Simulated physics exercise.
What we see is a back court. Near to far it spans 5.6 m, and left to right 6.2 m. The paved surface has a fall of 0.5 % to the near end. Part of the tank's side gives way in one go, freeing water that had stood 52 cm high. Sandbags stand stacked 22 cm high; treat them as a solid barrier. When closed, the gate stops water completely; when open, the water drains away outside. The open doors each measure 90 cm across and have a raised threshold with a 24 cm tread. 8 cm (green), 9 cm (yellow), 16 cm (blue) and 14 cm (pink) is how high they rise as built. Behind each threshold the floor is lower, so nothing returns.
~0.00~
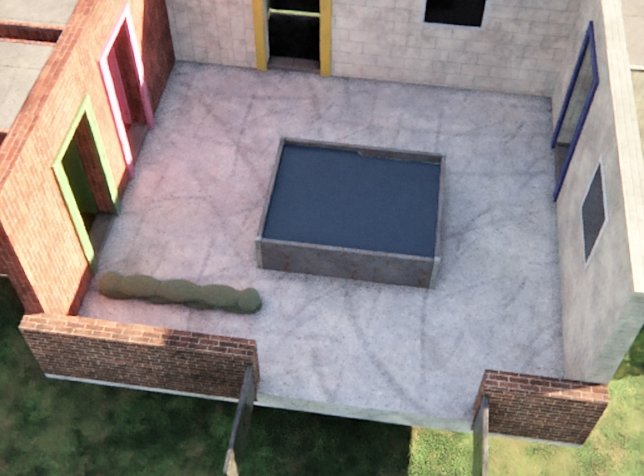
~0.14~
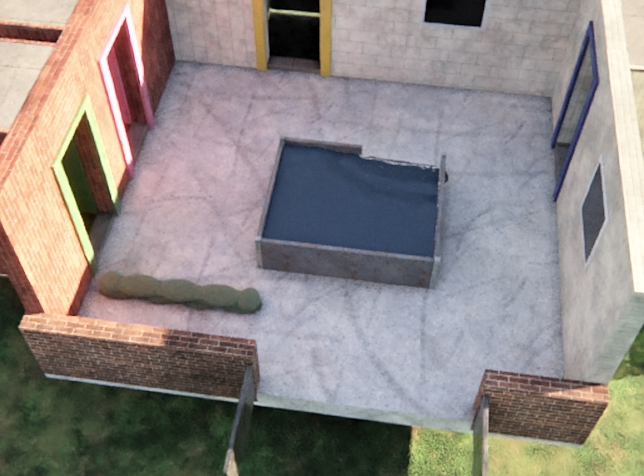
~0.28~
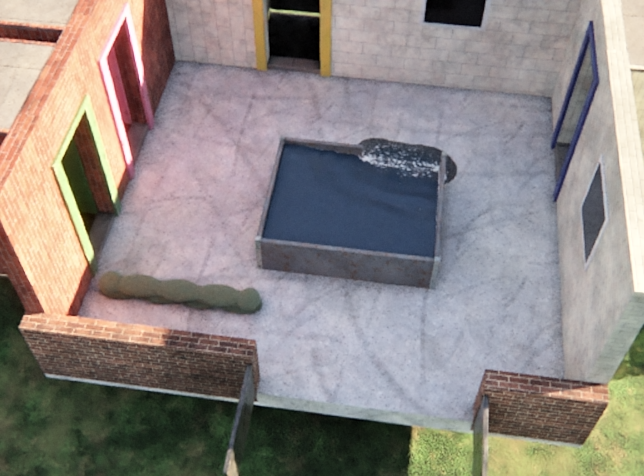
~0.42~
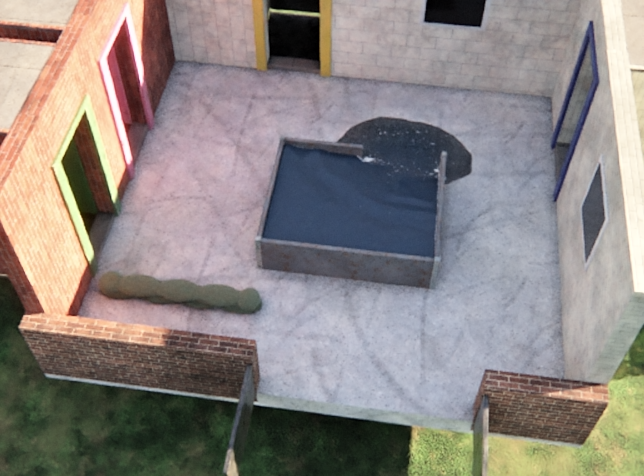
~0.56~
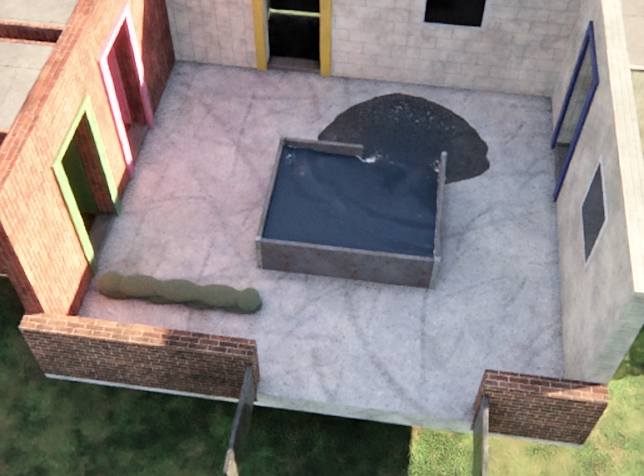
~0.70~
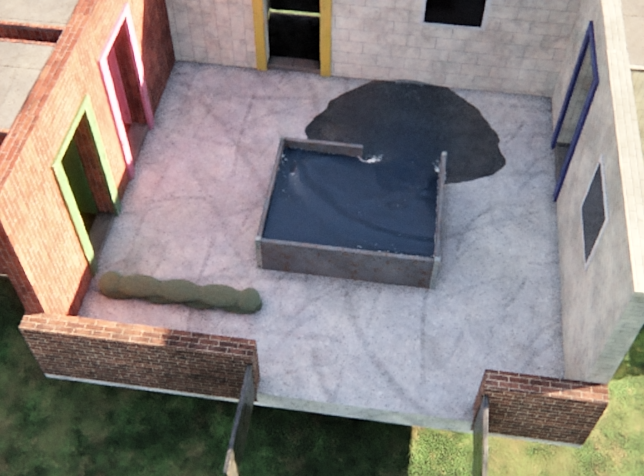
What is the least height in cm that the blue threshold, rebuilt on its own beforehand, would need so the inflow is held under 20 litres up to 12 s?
Around 8.5 cm would be enough.
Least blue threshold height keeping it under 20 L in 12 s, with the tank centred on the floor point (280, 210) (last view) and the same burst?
Roughly 8.0 centimetres.
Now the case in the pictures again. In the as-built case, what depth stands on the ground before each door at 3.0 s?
Door by door, in centimetres - green 0, yellow 9, blue 11, pink 0.
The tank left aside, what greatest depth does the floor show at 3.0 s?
Max depth: About 29 cm.
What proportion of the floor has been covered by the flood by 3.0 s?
Approximately 35 % of the floor.
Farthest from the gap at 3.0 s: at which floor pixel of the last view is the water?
Around pixel (177, 60).
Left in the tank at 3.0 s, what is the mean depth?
About 25 cm.
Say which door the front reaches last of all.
I'd say the green one.
After 1.4 s water covers 20 % of the floor, deepest (30 cm) near (416, 174); it has not reached the blue door.
After 3.0 s water covers 35 % of the floor, deepest (29 cm) near (548, 97); 11 cm at the blue door, 0 litres in over its 16 cm threshold.
After 12.0 s water covers 95 % of the floor, deepest (10 cm) near (500, 406); 5 cm at the blue door, 0 litres in over its 16 cm threshold.
At the blue door as built, the water arrived by 2.0 s and peaked near 12 cm at 4.0 s.
Run again over the same 12 s with other heights there, 36 litres in over 7 cm, 8 litres over 10 cm. The limit of 20 litres is kept from about 8.5 cm up.
